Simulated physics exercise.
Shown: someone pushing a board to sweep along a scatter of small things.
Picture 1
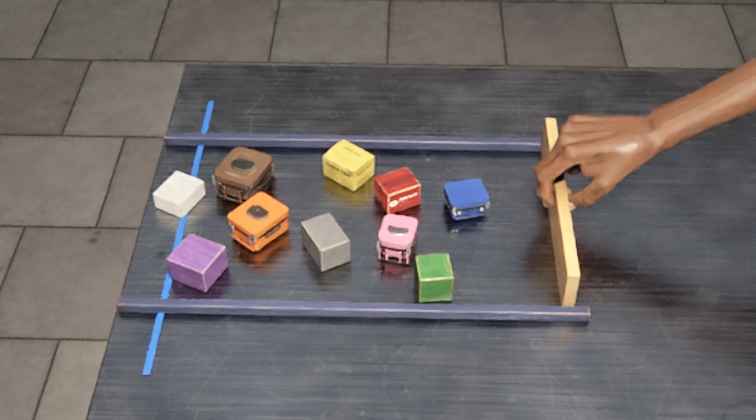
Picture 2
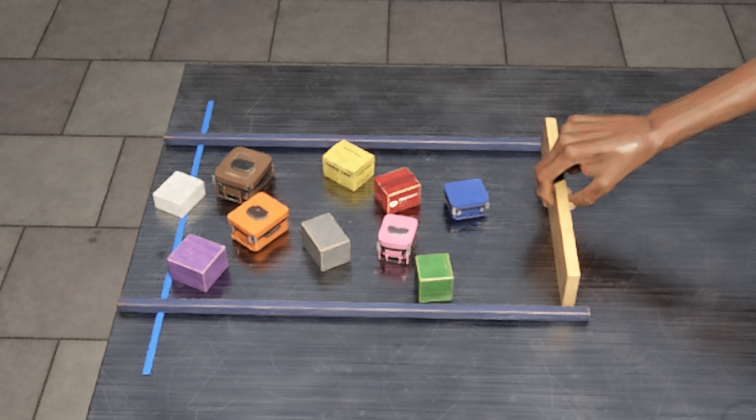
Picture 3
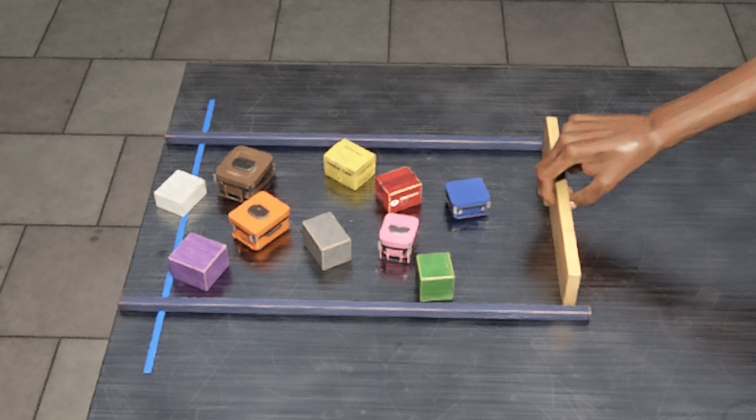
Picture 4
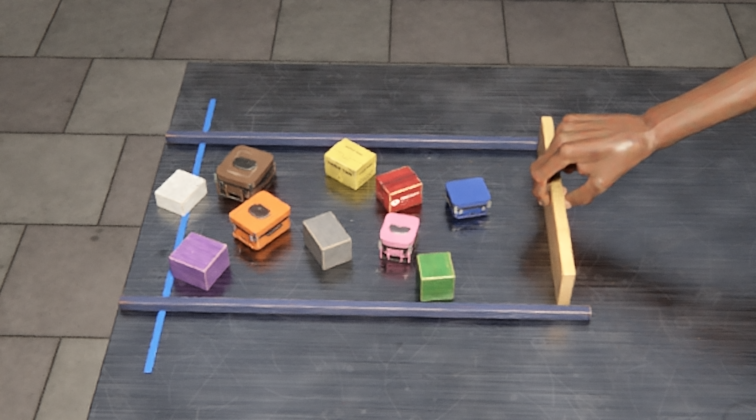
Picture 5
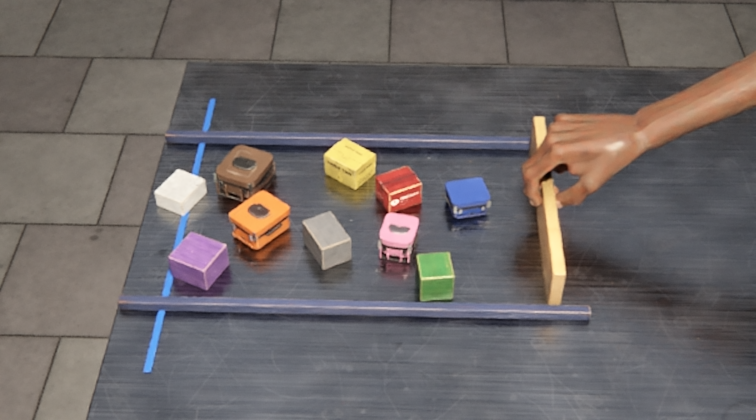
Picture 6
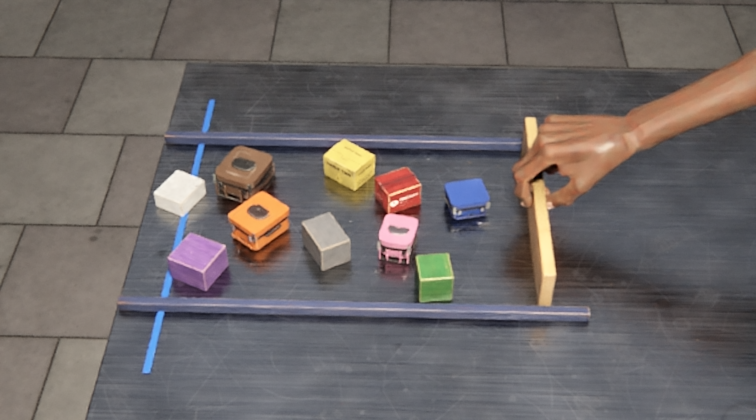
A wooden board held upright by a hand stayed still at first, then slid slightly left between two rails toward a scatter of colorful little cases and blocks, which stayed where they were.
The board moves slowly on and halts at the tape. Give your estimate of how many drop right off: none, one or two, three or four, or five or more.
The way I see it, five or more of them end up off the end.
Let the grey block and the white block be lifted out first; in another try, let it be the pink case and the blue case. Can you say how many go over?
4 for the first case, 4 for the second.
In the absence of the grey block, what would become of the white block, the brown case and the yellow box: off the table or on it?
White block: Over the edge. Brown case: Over the edge. Yellow box: Still there.
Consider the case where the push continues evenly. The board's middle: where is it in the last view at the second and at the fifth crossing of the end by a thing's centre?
(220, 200) and (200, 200).
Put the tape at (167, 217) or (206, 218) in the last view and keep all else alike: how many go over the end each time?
Tallies in order: 6 and 3.
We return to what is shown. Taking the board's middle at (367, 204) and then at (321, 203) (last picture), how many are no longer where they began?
Counts: 6, 8.
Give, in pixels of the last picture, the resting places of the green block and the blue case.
Okay, so first (150, 270), and next (169, 192).
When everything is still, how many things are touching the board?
The count is 4.
Soon after, none off yet; white block at rest near (180, 193); purple block at rest near (198, 262); brown case at rest near (245, 175).
After that, none off yet; white block displaced about its own width near (151, 191); purple block displaced about its own width near (148, 268); brown case displaced about its own width near (189, 155).
In the end, the number that fall off is five or more; gone, red box, grey block, orange case, brown case, purple block and white block.
